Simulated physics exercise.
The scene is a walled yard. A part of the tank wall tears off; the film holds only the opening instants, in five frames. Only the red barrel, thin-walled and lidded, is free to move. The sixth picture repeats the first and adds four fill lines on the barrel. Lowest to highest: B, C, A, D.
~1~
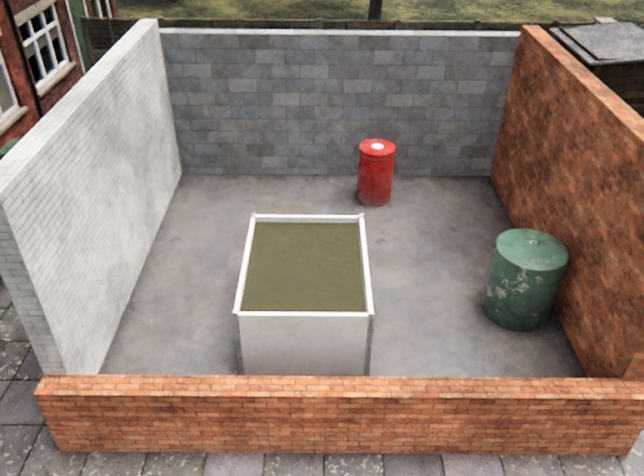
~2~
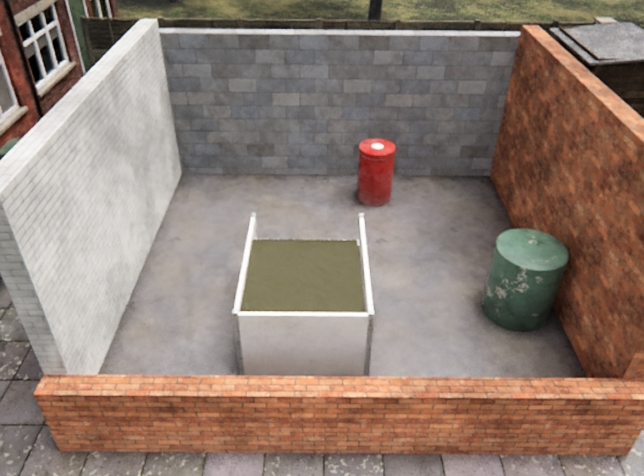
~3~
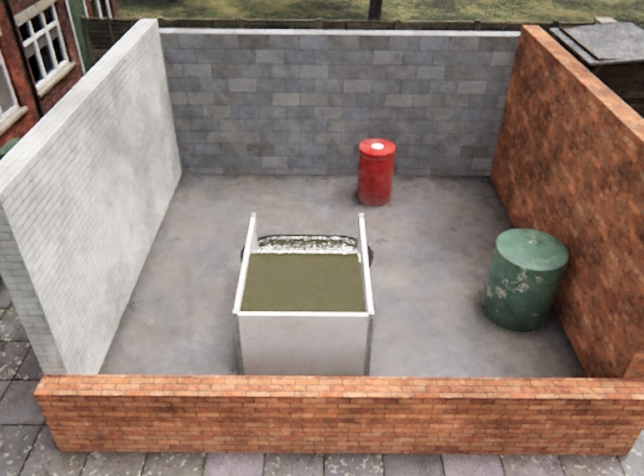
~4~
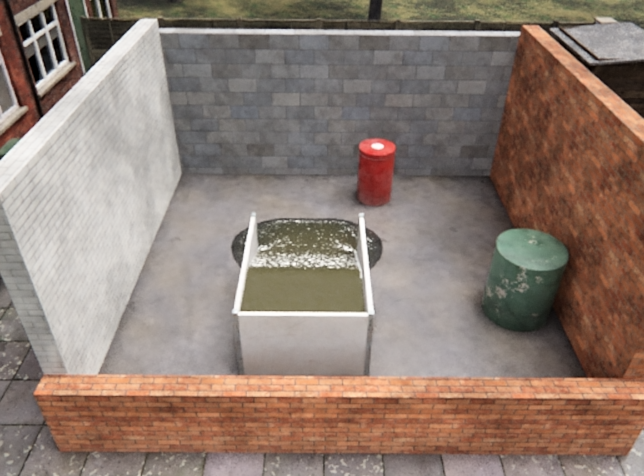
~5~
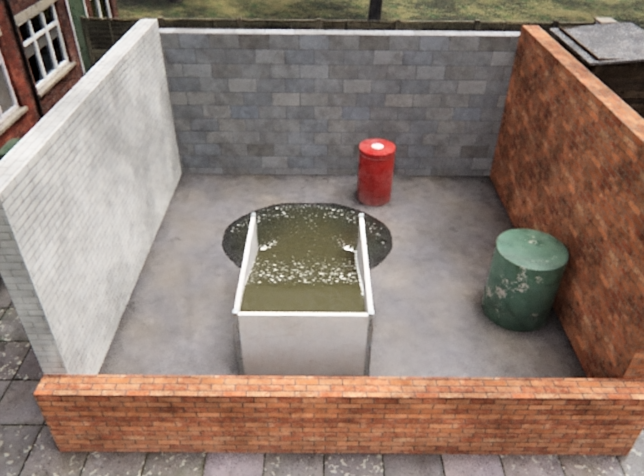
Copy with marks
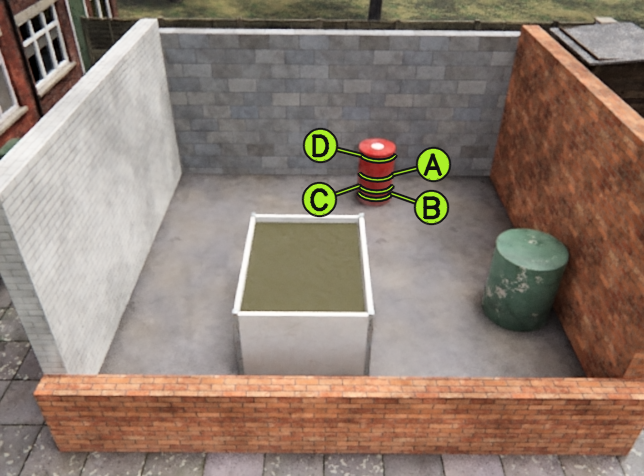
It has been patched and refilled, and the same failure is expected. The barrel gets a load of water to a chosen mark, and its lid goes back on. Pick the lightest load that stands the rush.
A.
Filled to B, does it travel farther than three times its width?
Yes, clearly.
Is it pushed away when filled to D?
No.
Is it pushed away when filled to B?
Yes, that goes wrong.
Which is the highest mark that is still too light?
It is C.
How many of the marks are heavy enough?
Two of them.
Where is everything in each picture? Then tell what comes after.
The first frame shows lid of the red barrel at (377, 147); tank full, its middle at (306, 265).
In the second frame, water covers 3 % of the ground, mostly out of sight from here.
In the third frame, water covers 6 % of the ground, mostly out of sight from here.
In the fourth frame, water covers 10 % of the ground, mostly out of sight from here.
The fifth frame shows lid of the red barrel at (377, 147); 14 % of the ground under water, its edge towards the barrel at (335, 207).
In lime, A at (377, 180); B at (376, 199); C at (376, 192); D at (379, 161); from the bottom up B, C, A, D.
Choosing A, it does not move.
Choosing B, it is pushed about 4 times its own width away.
Choosing C, it is pushed about its own width away.
Choosing D, it does not move.
